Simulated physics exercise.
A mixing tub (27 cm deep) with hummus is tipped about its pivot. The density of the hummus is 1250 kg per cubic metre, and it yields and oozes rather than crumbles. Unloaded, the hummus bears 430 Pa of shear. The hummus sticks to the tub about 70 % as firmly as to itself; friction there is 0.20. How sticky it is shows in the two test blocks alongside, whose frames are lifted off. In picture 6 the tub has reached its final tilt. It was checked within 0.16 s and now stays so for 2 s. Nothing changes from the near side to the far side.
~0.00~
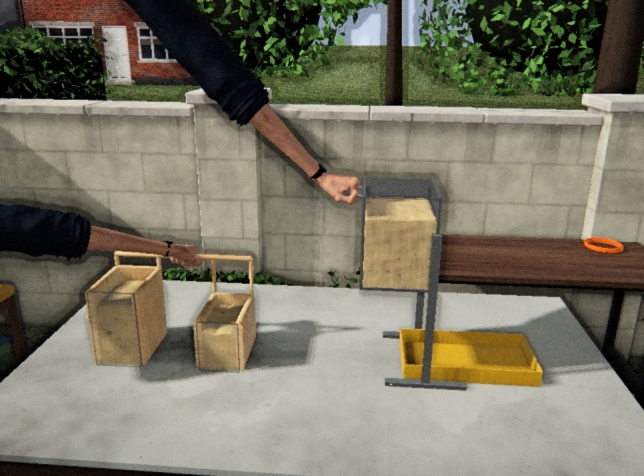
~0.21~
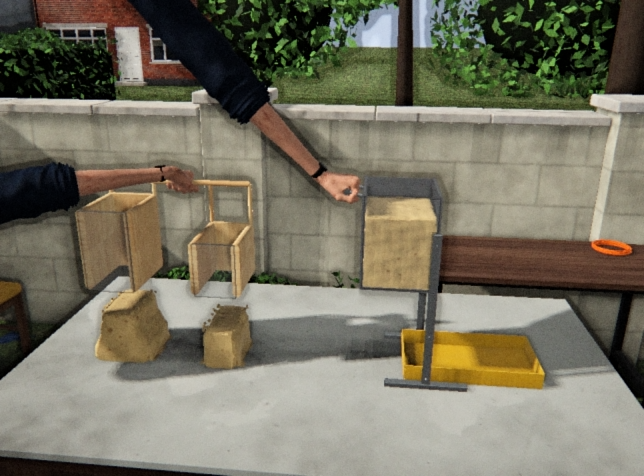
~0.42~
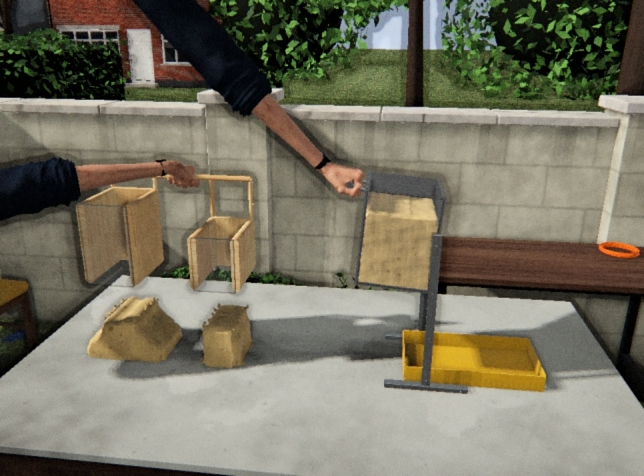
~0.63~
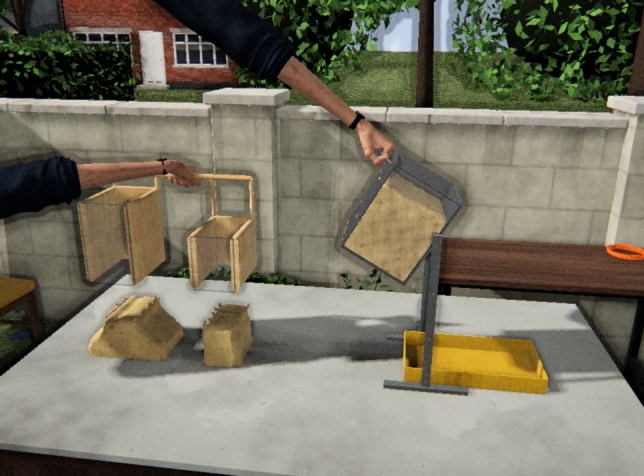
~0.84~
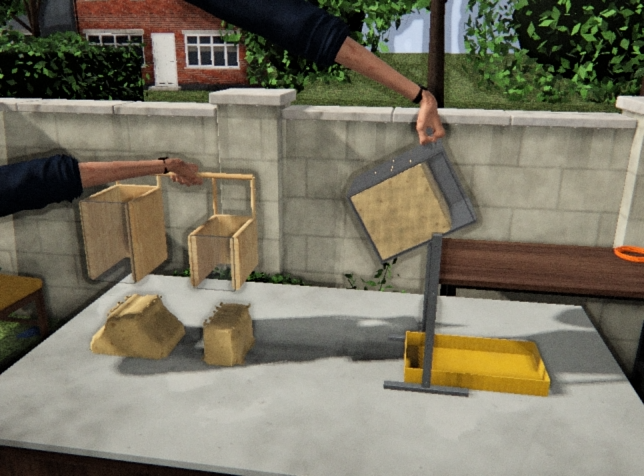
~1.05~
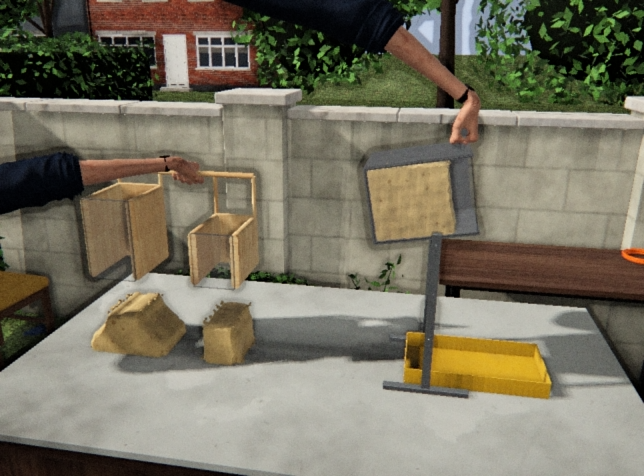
One hand lifts two wooden boxes off slumping tan blocks, then another tilts a tub.
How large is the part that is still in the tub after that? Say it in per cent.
Expect roughly 100 %.
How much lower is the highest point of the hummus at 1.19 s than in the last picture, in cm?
Roughly 1 cm.
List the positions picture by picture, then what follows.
In the first frame, handle-side rim at (366, 197), tilt 0 degrees; highest point of the hummus at (373, 218); test blocks 21 cm, 13 cm high (left to right).
In the second frame, handle-side rim at (366, 196), tilt 0 degrees; highest point of the hummus at (373, 217); test blocks 17 cm, 13 cm high (left to right).
In the third frame, handle-side rim at (369, 190), tilt 4 degrees; highest point of the hummus at (374, 213); test blocks 13 cm, 13 cm high (left to right).
In the fourth frame, handle-side rim at (397, 165), tilt 30 degrees; highest point of the hummus at (389, 187); test blocks 13 cm, 13 cm high (left to right).
In the fifth frame, handle-side rim at (443, 153), tilt 61 degrees; highest point of the hummus at (423, 167); test blocks 13 cm, 13 cm high (left to right).
In the sixth frame, handle-side rim at (472, 158), tilt 80 degrees; highest point of the hummus at (442, 165); test blocks 13 cm, 13 cm high (left to right).
By 1.19 s, the tub is at 80 degrees and holds 100 %.
By 1.36 s, the tub is at 80 degrees and holds 100 %.
By 1.53 s, the tub is at 80 degrees and holds 100 %.
By 1.70 s, the tub is at 80 degrees and holds 100 %.
By 3.05 s, at the end, the tub is at 80 degrees and holds 100 %.
